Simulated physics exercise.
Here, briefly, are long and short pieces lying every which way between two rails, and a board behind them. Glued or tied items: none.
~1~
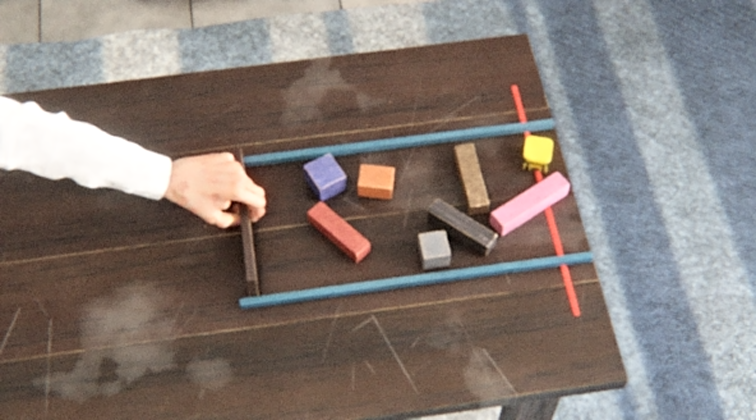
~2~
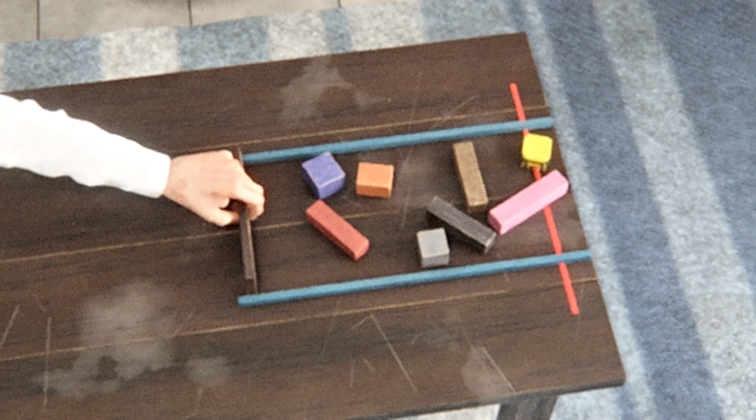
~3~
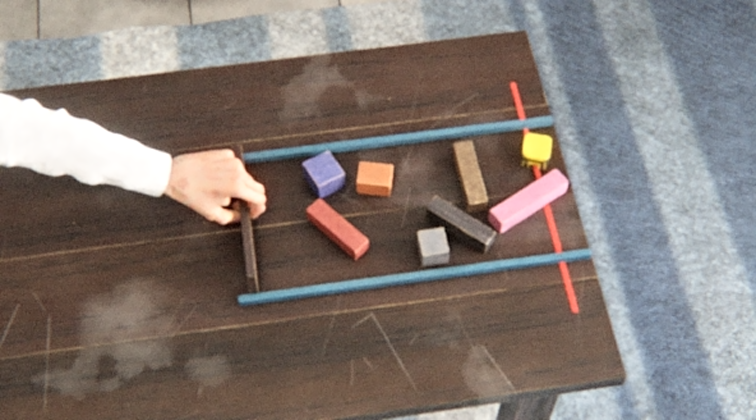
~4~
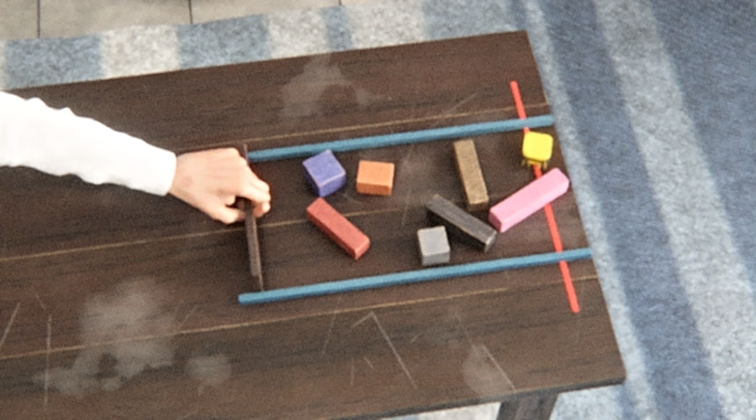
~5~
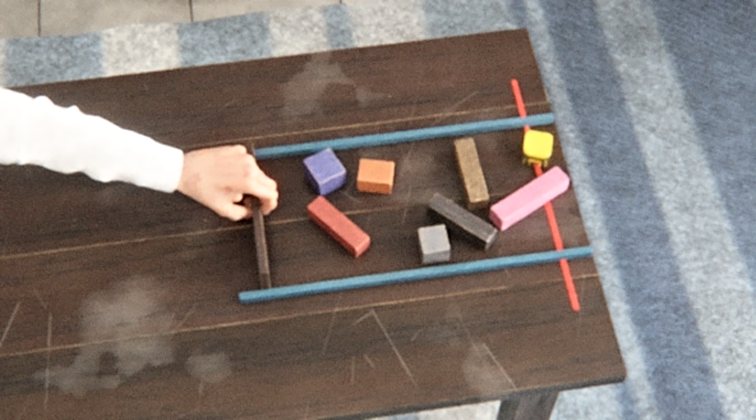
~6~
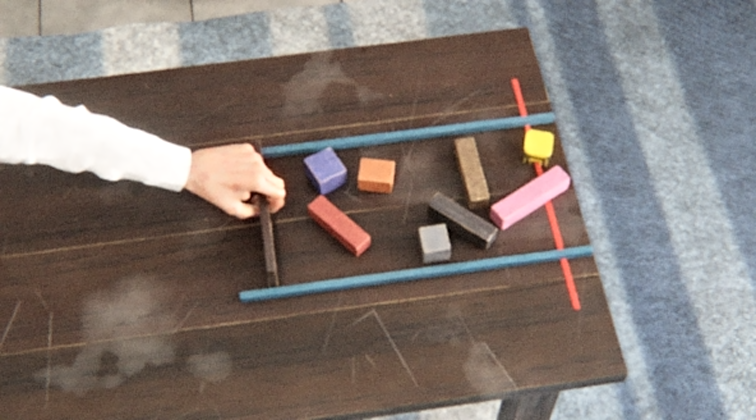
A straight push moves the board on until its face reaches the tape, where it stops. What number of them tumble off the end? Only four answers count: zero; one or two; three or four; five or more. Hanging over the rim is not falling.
Expect a large batch, five at least, to go down.
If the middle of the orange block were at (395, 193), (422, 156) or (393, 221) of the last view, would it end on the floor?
Taking the places in order, it ends up falling, then ends up falling, then ends up falling.
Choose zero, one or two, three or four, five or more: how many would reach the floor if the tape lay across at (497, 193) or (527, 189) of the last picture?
First tape: 1 or 2; second: Three or four.
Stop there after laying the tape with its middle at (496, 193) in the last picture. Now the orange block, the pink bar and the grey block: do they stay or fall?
The orange block stays put, the pink bar topples off, and the grey block stays put.
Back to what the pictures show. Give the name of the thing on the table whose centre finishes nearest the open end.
That's the grey block.
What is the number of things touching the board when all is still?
All in all, 2.
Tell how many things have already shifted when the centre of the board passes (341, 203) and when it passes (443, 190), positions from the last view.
That gives 3 for the first and 7 for the second.
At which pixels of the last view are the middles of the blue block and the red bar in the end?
(550, 146) and (558, 199).
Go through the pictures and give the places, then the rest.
The first frame shows yellow case (537, 155); pink bar (530, 204); brown bar (471, 179); board (245, 222); tape (544, 193).
The second frame shows pink bar (528, 202); board (244, 220).
The third frame shows brown bar (470, 176); red bar (337, 229).
The fourth frame shows yellow case (536, 151); grey block (433, 246).
The fifth frame shows pink bar (529, 198); orange block (376, 177).
The sixth frame shows yellow case (538, 149); pink bar (530, 197); brown bar (471, 173); board (265, 213); tape (544, 187).
A little later, none off yet; yellow case at rest near (538, 149); pink bar at rest near (530, 197); brown bar at rest near (471, 173).
Next, none off yet; yellow case at rest near (538, 149); pink bar at rest near (530, 197); brown bar shifted a little near (492, 170).
Later still, one off so far; yellow case on its side near (582, 171); pink bar tilted a little near (591, 188); brown bar shifted about its own width near (561, 158).
When it is over, the number that fall off is five or more; down, orange block, black bar, brown bar, pink bar and yellow case.
